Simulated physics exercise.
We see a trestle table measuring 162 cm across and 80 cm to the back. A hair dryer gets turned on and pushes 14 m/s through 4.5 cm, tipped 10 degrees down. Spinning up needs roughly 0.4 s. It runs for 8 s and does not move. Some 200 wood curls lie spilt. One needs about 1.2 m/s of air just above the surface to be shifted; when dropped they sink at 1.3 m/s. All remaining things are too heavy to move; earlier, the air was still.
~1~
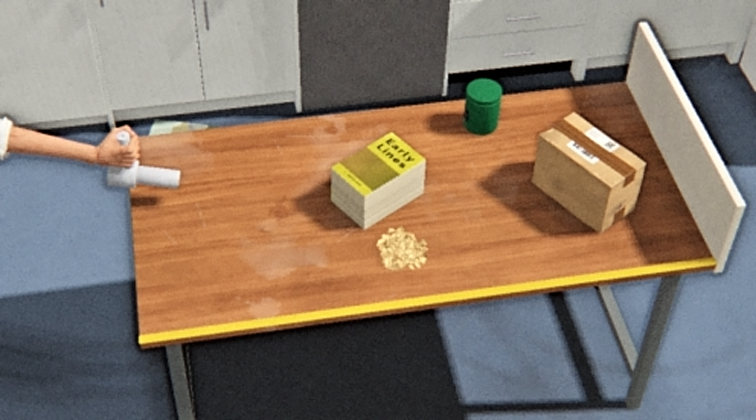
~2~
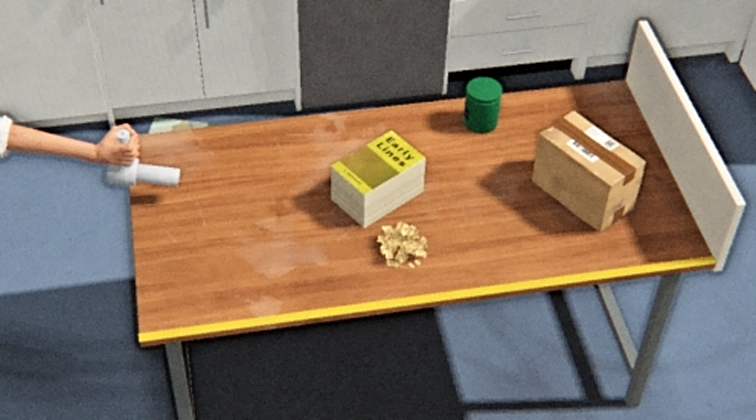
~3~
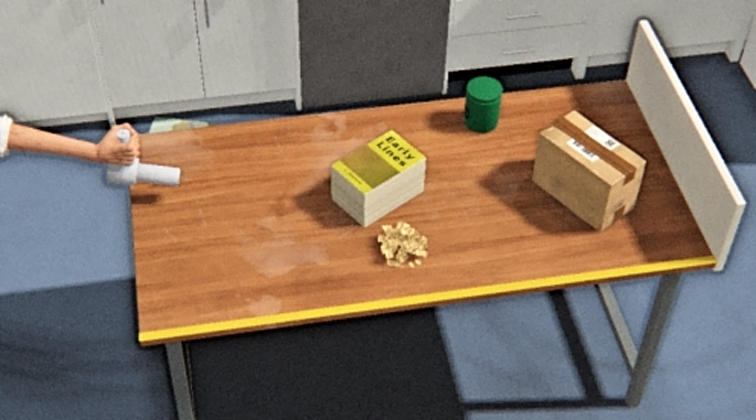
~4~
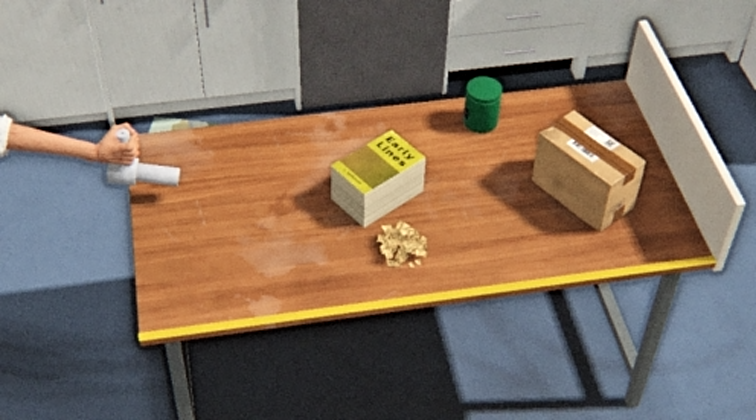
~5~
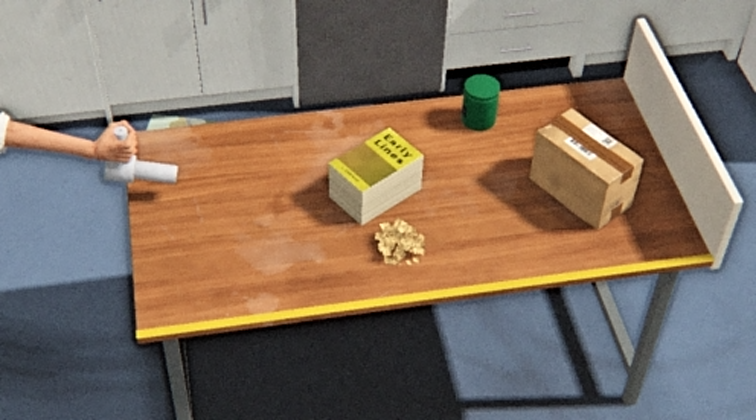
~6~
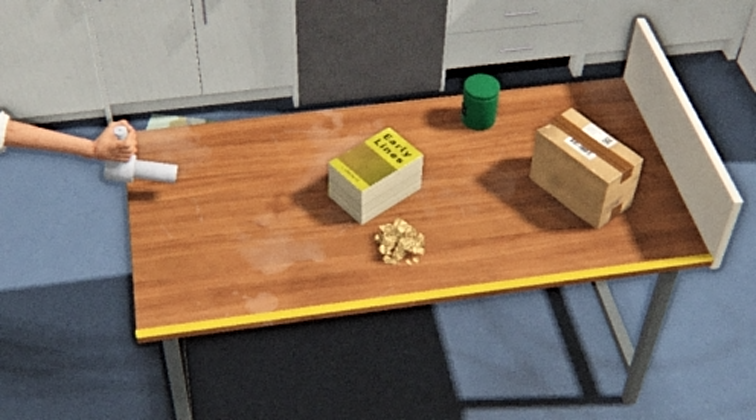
A hand holds a white hair dryer still beside unmoving wood curls on a table.
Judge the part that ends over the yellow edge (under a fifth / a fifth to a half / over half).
Over the yellow edge: Upwards of half.
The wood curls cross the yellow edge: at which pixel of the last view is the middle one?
Around (474, 293).
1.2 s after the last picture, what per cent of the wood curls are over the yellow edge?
70 % or thereabouts.
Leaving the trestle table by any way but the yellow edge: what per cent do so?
Roughly 0 per cent.
Then, 1.2 s after the last picture, 39 % are on the move or not yet settled, 66 % are over the yellow edge; the middle of those still in play is near (414, 237).
Then, 2.2 s after the last picture, 26 % are on the move or not yet settled, 77 % are over the yellow edge; the middle of those still in play is near (409, 239).
Then, 4.0 s after the last picture, 12 % are on the move or not yet settled, 89 % are over the yellow edge.
Then, 7.6 s after the last picture, at the end, 98 % are over the yellow edge.
